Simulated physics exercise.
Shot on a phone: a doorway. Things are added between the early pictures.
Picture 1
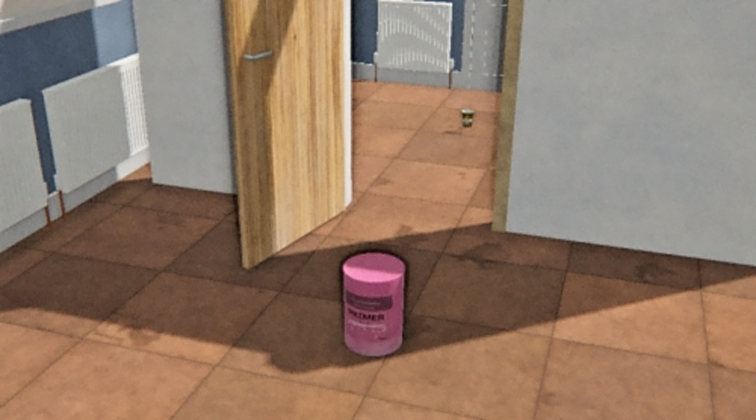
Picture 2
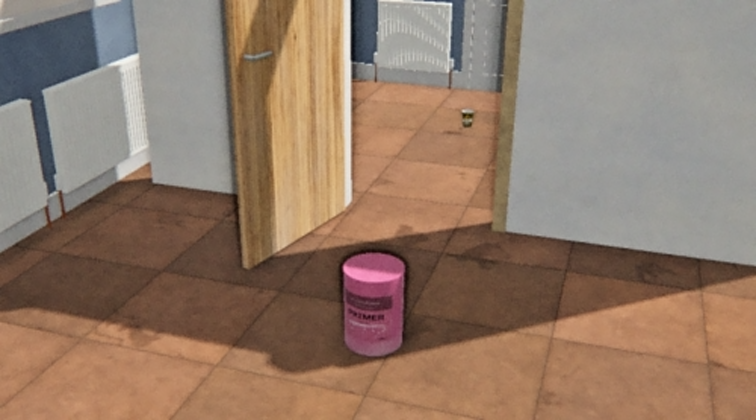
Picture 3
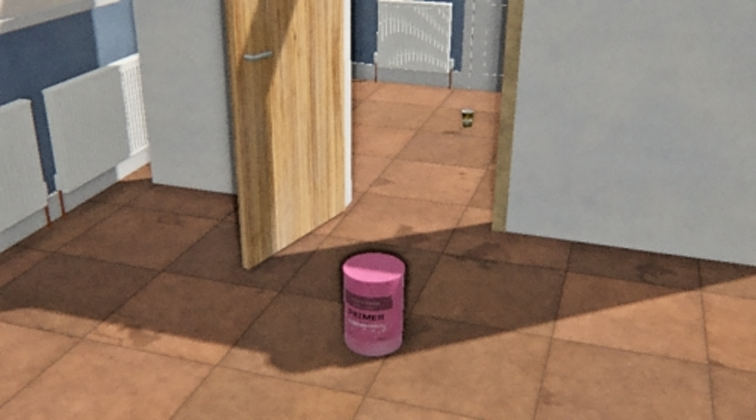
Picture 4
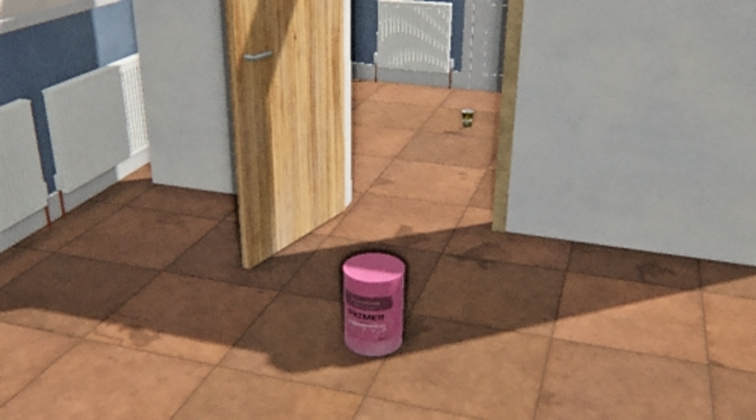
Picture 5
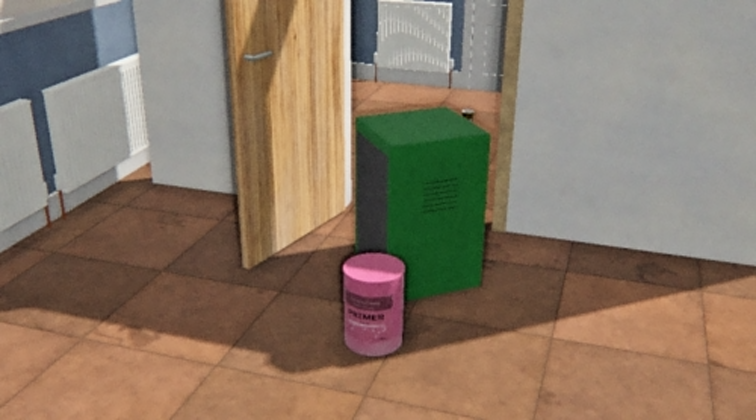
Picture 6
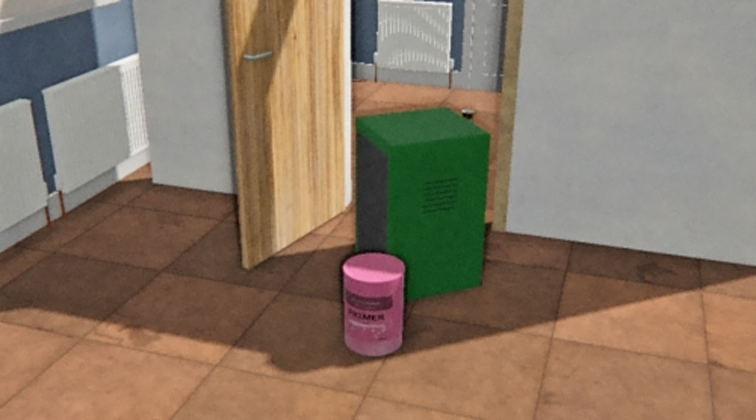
A green metal cabinet appearing behind a pink pail on a brown tiled floor, beside a wooden door standing open and still.
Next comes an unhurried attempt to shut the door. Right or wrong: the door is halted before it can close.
Right, it does not close.
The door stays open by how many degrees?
The door ends up some 65° open.
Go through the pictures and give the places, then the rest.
In the first picture, door wide open and still; pink pail (374, 304).
In the second picture, door wide open and still; pink pail (374, 304).
In the third picture, door wide open and still; pink pail (374, 304).
In the fourth picture, door wide open and still; pink pail (374, 304).
In the fifth picture, door wide open and still; pink pail (374, 304).
In the sixth picture, door wide open and still; green appliance (419, 203); pink pail (374, 304).
Then, 0.40 s on from there, door 95° open.
Then, 0.60 s on from there, door 82° open.
Then, 0.80 s on from there, door 67° open.
In the end, door 66° open; both unmoved. At the end, from the last picture's camera, green appliance near (421, 203).
